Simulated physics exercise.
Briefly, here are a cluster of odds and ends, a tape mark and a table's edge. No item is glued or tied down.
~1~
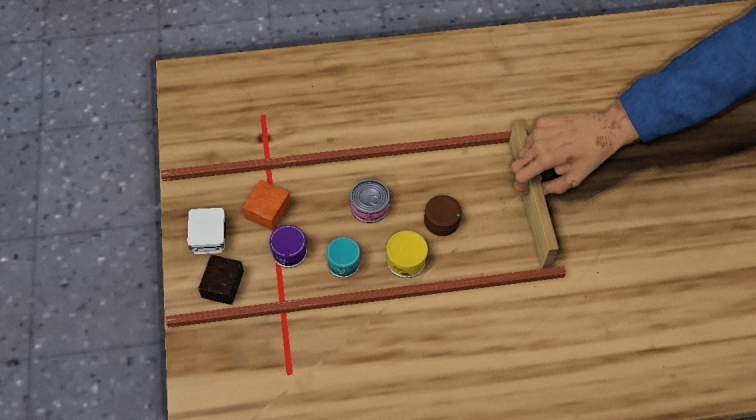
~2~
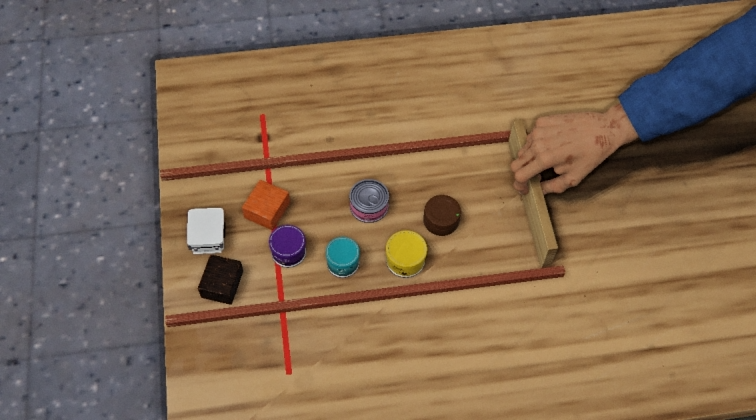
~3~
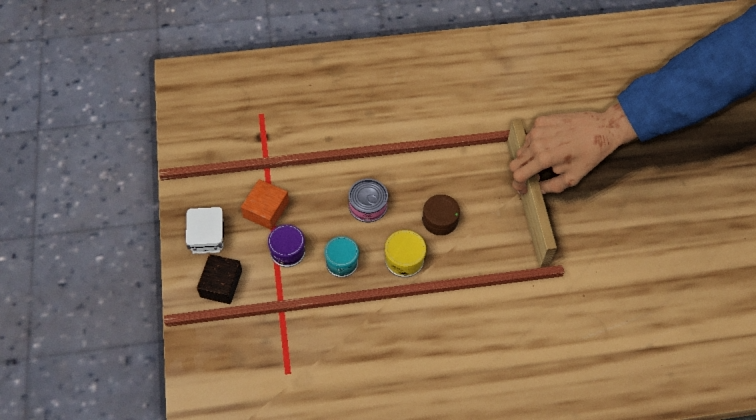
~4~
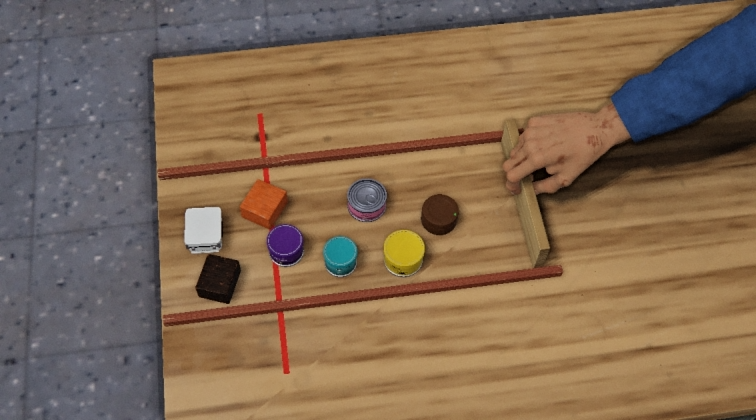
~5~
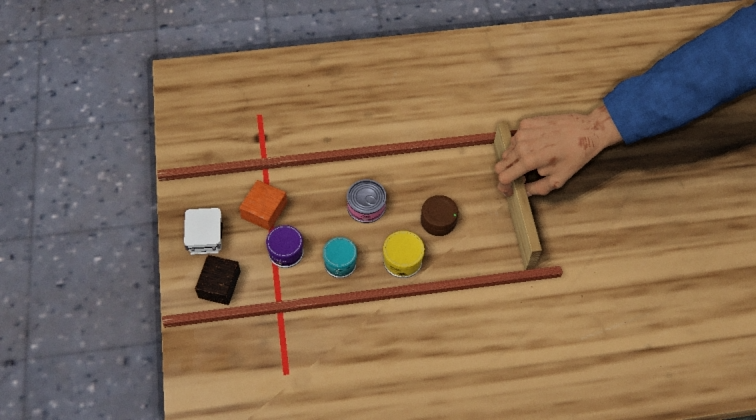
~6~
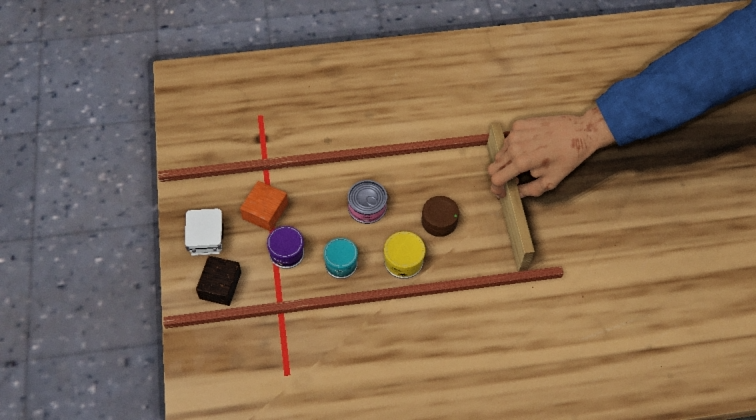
A wooden tabletop beside a speckled blue-grey floor is seen from above at a slight tilt. Between two reddish rails, a white case, black block and orange block sit at left near a red tape line, with purple, turquoise, silver-topped, yellow and brown containers to their right. A blue-sleeved hand holds a wooden board still, then slides it slightly left, while the objects stay put.
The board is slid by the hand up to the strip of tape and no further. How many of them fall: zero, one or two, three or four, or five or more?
The count that falls off is none.
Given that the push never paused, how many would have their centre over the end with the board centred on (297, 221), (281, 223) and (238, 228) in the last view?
In order: 0, 0, 2.
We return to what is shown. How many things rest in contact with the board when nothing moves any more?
It adds up to 3.
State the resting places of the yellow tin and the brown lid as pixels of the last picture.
Close to (257, 278); the other close to (255, 239).
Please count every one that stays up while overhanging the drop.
So the number is 0.
Early on, none off yet; white case at rest near (205, 232); black block at rest near (219, 281); orange block at rest near (264, 206).
A while later, none off yet; white case at rest near (205, 232); black block at rest near (219, 281); orange block moving near (254, 206).
Finally, the number that fall off is zero.
